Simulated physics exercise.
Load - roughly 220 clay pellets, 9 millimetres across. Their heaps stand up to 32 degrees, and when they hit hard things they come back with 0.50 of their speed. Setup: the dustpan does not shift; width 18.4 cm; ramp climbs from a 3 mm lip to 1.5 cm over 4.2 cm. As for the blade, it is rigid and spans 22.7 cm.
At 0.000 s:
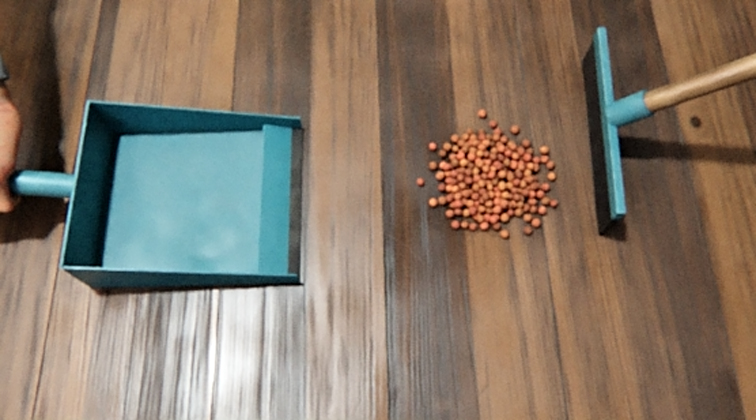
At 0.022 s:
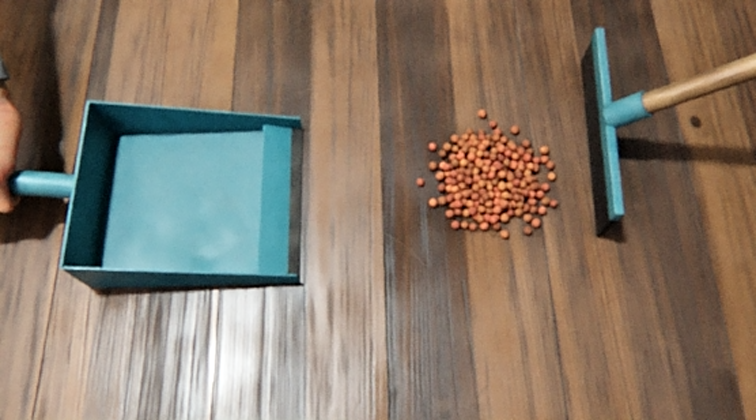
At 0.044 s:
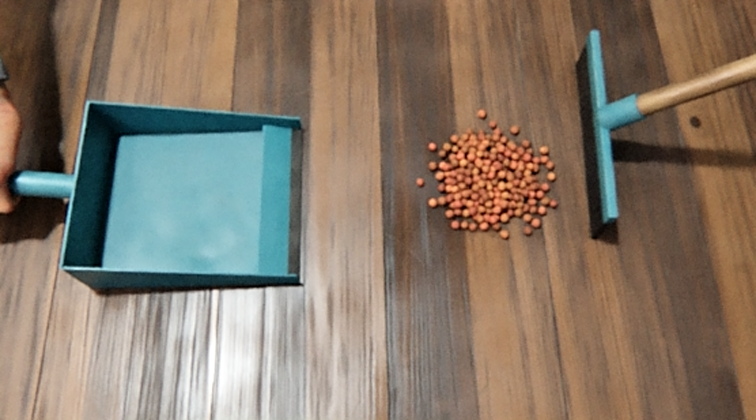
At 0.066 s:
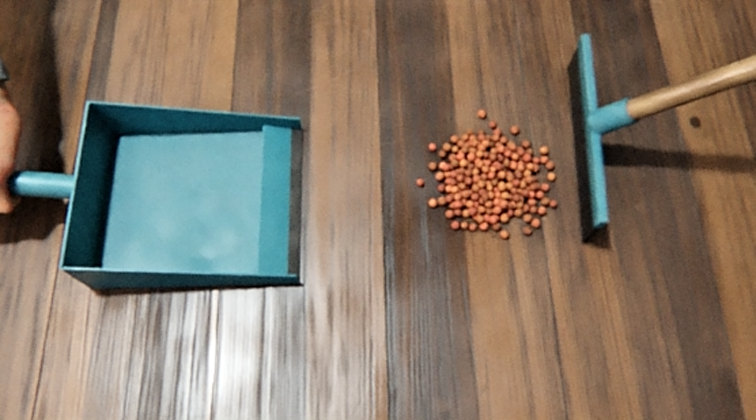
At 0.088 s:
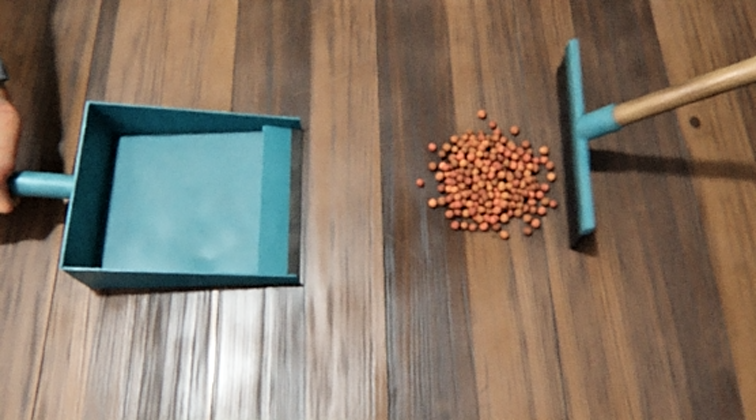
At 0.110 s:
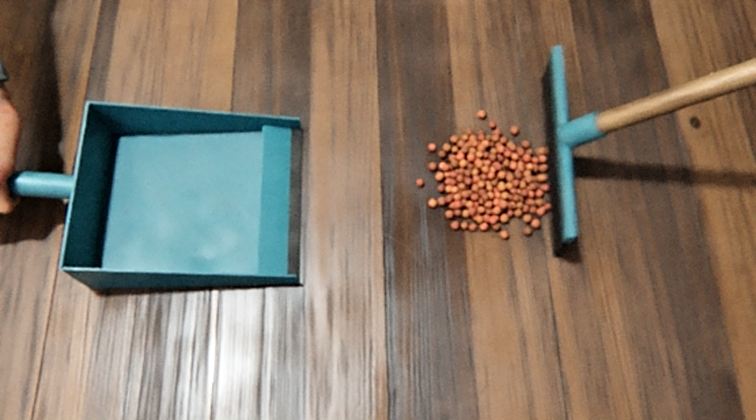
Wooden floor, with a teal blade on a wooden handle sliding left to touch a reddish-brown pellet pile, a hand gripping a still dustpan.
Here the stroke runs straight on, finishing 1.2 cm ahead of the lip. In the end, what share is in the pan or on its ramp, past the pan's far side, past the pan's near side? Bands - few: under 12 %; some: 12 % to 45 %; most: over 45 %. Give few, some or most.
Pan: Some, far side: Some, near side: Some.
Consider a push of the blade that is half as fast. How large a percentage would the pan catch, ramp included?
It would be around 30 percent.
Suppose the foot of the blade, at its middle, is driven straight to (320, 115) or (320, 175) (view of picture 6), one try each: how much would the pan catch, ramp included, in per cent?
Some 40 and 55 per cent.
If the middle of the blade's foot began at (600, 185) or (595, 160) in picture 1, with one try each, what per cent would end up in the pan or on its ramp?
25 and 30 per cent, roughly.
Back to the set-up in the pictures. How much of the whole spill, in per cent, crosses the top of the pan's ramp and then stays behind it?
It comes to some 10 per cent.
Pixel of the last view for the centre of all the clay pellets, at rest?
Close to pixel (292, 218).
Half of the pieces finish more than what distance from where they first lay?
It works out to some 24 cm.
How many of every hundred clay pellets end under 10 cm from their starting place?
Close to 0 per cent of it.
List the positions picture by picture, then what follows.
In the first frame, blade from (617, 214) to (599, 37), moved 0.0 cm, 0 of the pieces shifted so far; middle of the pieces at (488, 176); pan at (184, 204).
In the second frame, blade from (615, 215) to (597, 38), moved 0.2 cm, 0 of the pieces shifted so far; middle of the pieces at (488, 176).
In the third frame, blade from (609, 218) to (592, 40), moved 0.9 cm, 0 of the pieces shifted so far; middle of the pieces at (488, 176).
In the fourth frame, blade from (600, 223) to (583, 44), moved 2.1 cm, 0 of the pieces shifted so far; middle of the pieces at (488, 176).
In the fifth frame, blade from (586, 229) to (571, 49), moved 3.7 cm, 0 of the pieces shifted so far; middle of the pieces at (488, 176).
In the sixth frame, blade from (569, 237) to (555, 55), moved 5.7 cm, 4 of the pieces shifted so far; middle of the pieces at (488, 176); pan at (183, 205). Its pace works out near 0.95 m/s, heading 24 degrees towards the viewer's side.
After 0.27 s, middle of the blade 14 cm from the lip; 0 % over the lip, far side 10 %, near side 0 %.
After 0.38 s, middle of the blade 5 cm from the lip; 0 % over the lip, far side 15 %, near side 10 %.
After 0.61 s, middle of the blade 2 cm from the lip; 40 % over the lip, far side 15 %, near side 15 %.
At rest (1.1 s), pan 40 %, far side 15 %, near side 15 %, in front of the lip or behind the blade 30 %.
